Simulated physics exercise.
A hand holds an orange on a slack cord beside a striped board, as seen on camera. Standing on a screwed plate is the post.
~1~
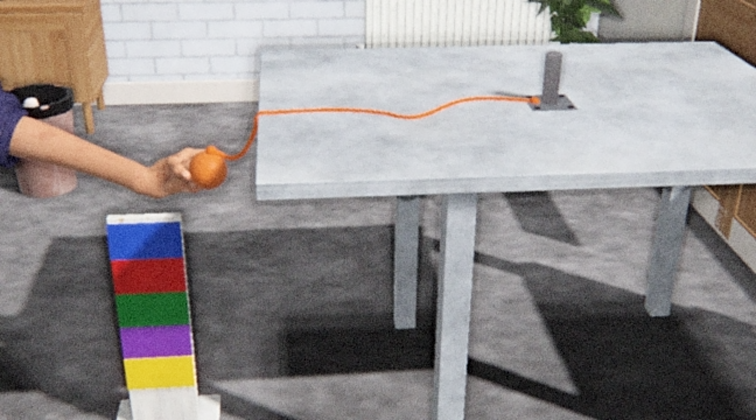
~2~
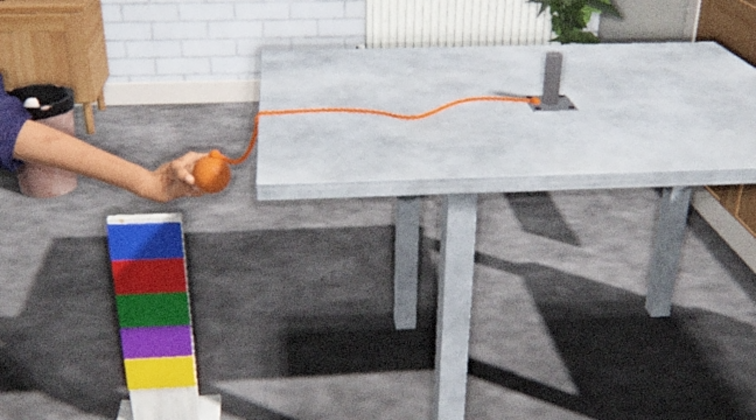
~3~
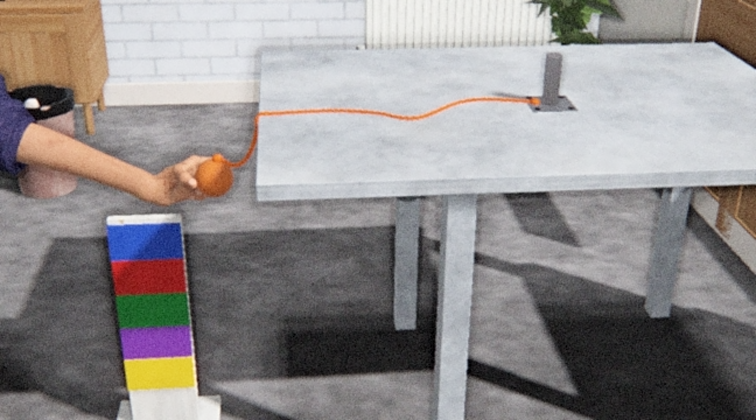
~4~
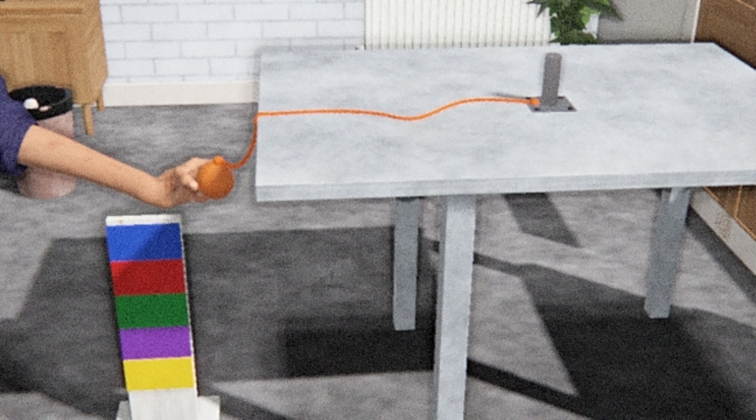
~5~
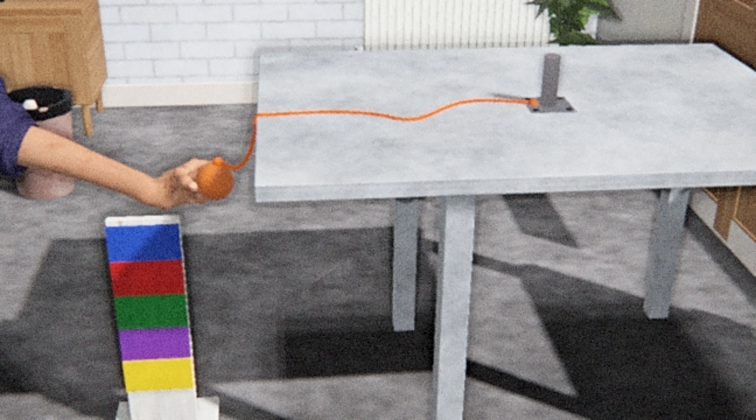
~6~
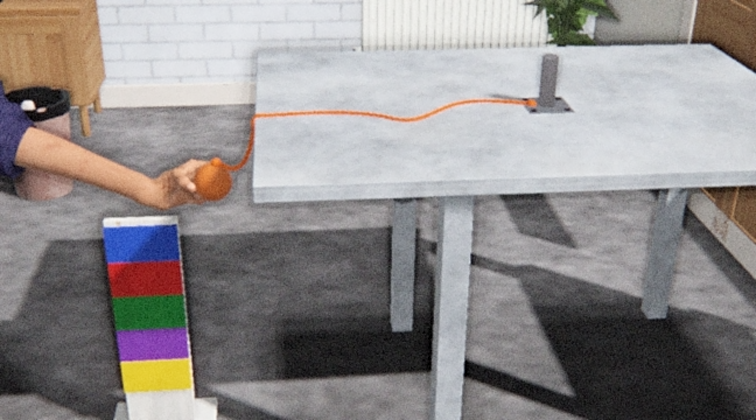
A hand holds an orange ball on a slack cord beside a striped board, barely moving.
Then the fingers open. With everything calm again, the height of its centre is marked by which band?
By the blue band.
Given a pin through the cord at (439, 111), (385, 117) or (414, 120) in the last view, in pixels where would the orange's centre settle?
Per try (px, approx.): (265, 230); (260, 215); (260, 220).
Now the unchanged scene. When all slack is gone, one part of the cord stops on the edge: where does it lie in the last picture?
It is around (279, 115).
Soon after, orange near (237, 229); level with blue.
After that, orange near (265, 236); level with blue.
And then, orange near (272, 237); level with blue.
In the end, orange near (264, 238); level with blue. Its middle rests at the blue band.
